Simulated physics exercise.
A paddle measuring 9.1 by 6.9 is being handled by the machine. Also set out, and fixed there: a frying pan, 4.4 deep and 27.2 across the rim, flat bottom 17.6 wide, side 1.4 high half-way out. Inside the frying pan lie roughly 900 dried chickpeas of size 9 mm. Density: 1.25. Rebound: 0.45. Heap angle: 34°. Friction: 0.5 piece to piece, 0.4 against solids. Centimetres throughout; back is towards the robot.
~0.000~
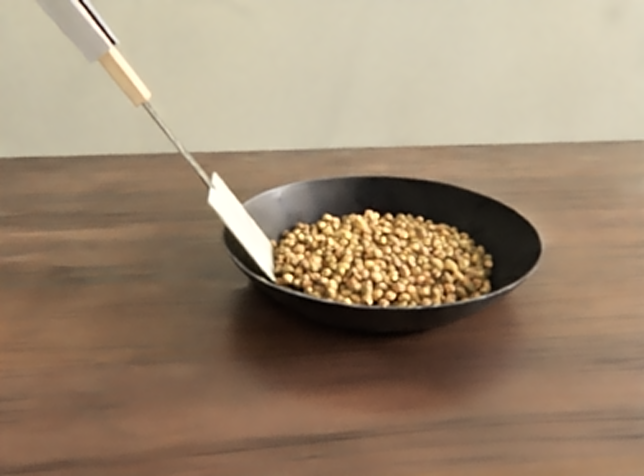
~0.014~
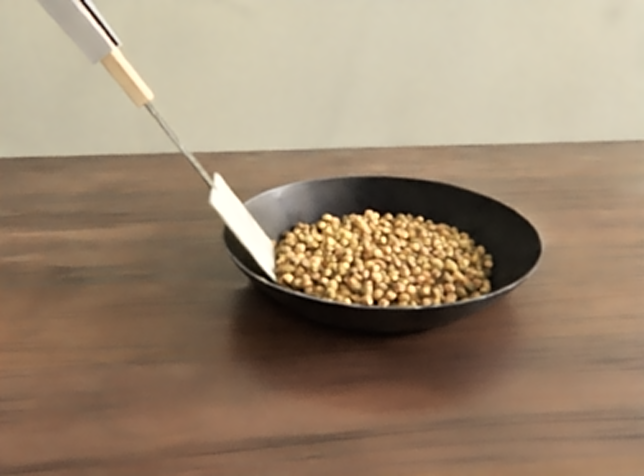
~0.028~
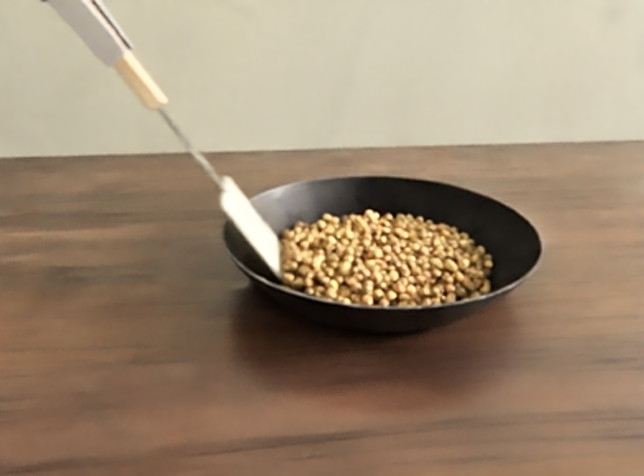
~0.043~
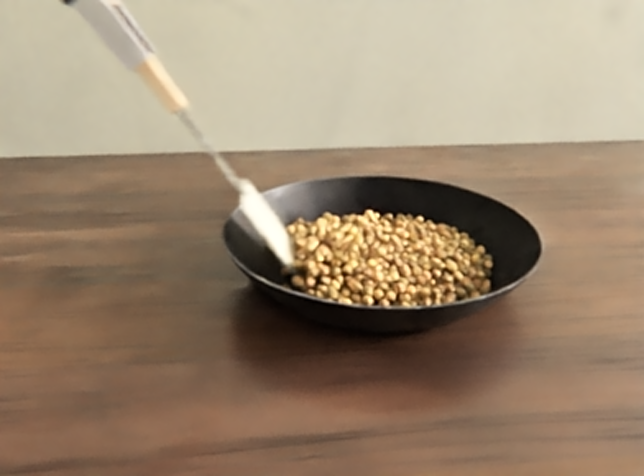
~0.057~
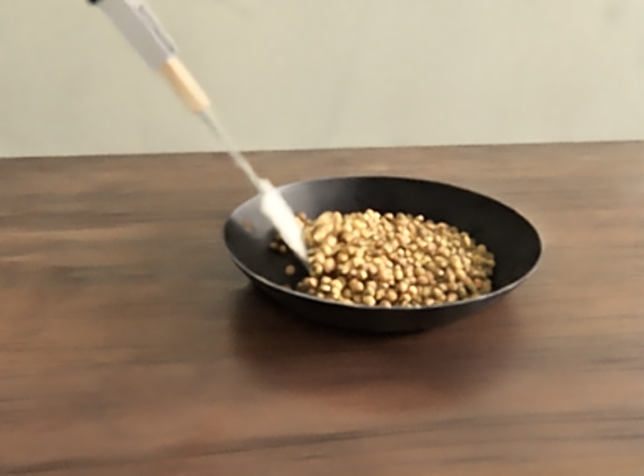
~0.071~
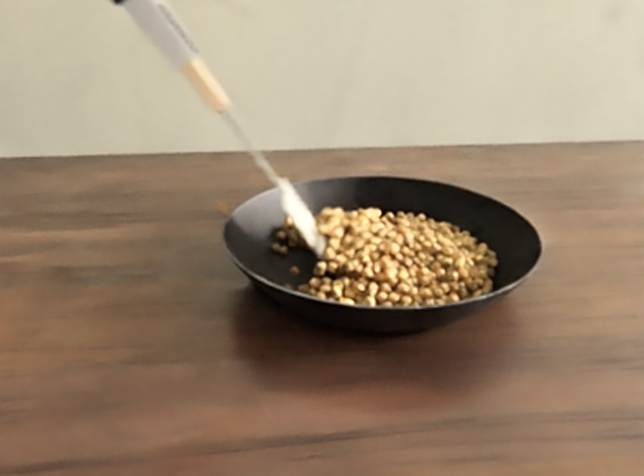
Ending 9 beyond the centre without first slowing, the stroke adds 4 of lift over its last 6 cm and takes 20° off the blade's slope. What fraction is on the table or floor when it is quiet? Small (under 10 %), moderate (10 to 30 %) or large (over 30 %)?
Moderate.
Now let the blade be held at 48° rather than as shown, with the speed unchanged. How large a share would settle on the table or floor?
It would then be close to 20 %.
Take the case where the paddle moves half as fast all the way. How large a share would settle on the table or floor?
About 5 in a hundred.
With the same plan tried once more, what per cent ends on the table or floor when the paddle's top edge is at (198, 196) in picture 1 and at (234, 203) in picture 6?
About 5 per cent.
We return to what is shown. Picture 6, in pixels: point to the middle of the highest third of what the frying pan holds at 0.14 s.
The middle lies somewhere about (428, 236).
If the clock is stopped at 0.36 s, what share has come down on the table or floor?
I'd say close to 15 in a hundred.
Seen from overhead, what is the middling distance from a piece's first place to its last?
Near 3 cm, measured level.
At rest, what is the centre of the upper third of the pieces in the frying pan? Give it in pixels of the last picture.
The middle lies somewhere around (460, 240).
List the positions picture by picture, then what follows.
In the first picture, the paddle top edge at (211, 186), sloping 57°; upper third of the load around (377, 252), from x 270 to 490, top at y 215; 900 in the frying pan.
In the second picture, the paddle top edge at (213, 187), sloping 57°; upper third of the load around (376, 252), from x 275 to 490, top at y 215.
In the third picture, the paddle top edge at (224, 190), sloping 57°; upper third of the load around (372, 252), from x 275 to 490, top at y 215.
In the fourth picture, the paddle top edge at (243, 192), sloping 57°; upper third of the load around (366, 249), from x 275 to 490, top at y 215.
In the fifth picture, the paddle top edge at (263, 192), sloping 57°; upper third of the load around (366, 246), from x 250 to 490, top at y 215.
In the sixth picture, the paddle top edge at (283, 191), sloping 57°; upper third of the load around (368, 244), from x 225 to 495, top at y 210; 900 in the frying pan.
After 0.11 s, sloping 57°, highest piece 10 above the table; 899 in the frying pan, 1 on the blade or in flight.
After 0.14 s, sloping 51°, highest piece 12 above the table; 899 in the frying pan, 1 on the blade or in flight.
After 0.36 s, sloping 37°, highest piece 7 above the table; 763 in the frying pan, 128 on the table or floor, 9 on the blade or in flight.
After 1.41 s, sloping 37°, highest piece 5 above the table; 763 in the frying pan, 137 on the table or floor.
In the end, 763 in the frying pan, 137 on the table or floor. That is 15 % on the table or floor.
